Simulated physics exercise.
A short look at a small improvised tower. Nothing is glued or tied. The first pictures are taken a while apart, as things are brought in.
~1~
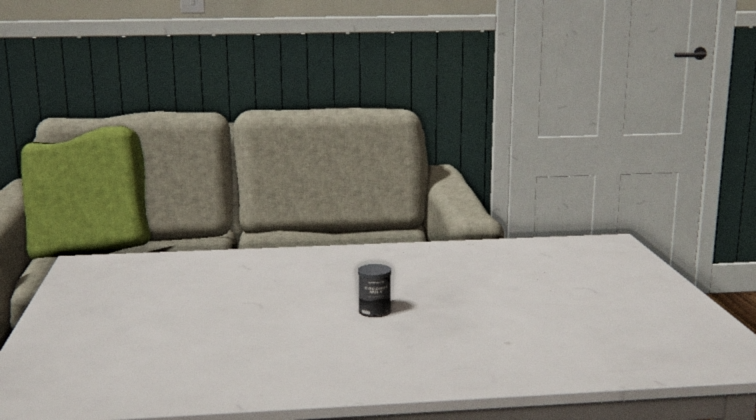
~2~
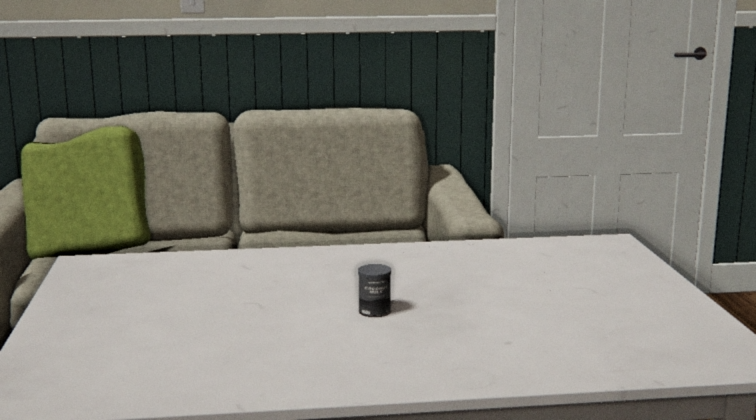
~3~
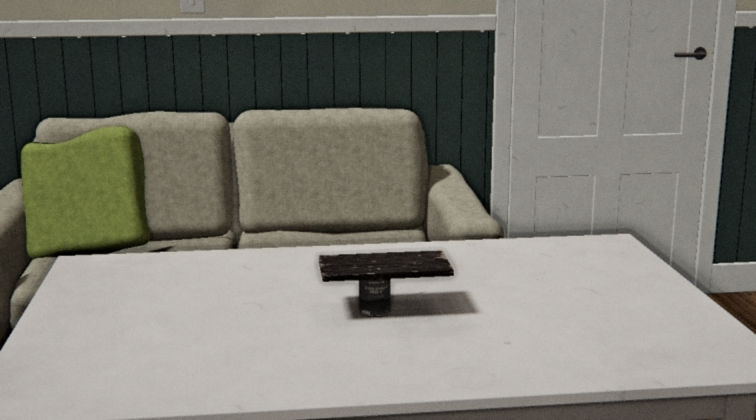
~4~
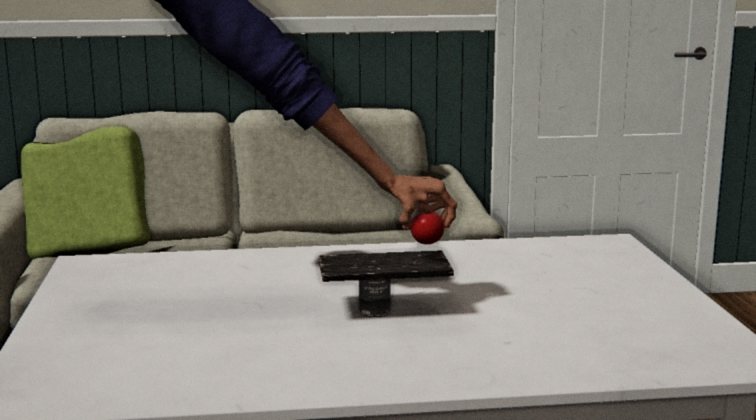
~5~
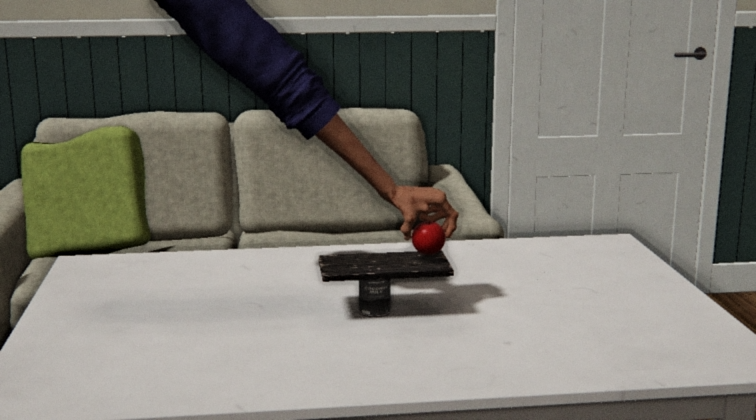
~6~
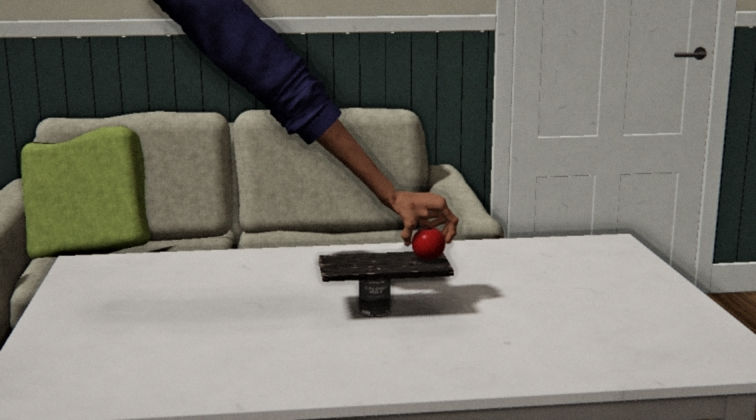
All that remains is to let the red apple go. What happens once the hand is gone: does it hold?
It comes apart.
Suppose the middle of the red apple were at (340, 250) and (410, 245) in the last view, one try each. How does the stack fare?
In the first case it keeps its balance; in the second case it comes apart.
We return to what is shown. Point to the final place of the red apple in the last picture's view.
Around (496, 289).
Then, 0.30 s later than the last frame, red apple now fallen; black board tilted by 50°.
Then, 0.40 s later than the last frame, black board tilted by 48°.
Then, 0.60 s later than the last frame, black board tilted by 31°.
Then, 1.10 s later than the last frame, black board now fallen.
When it is over, fallen, red apple and black board; grey tin as before. End places, in pixels of the last picture, red apple near (496, 289). The stack gives way.
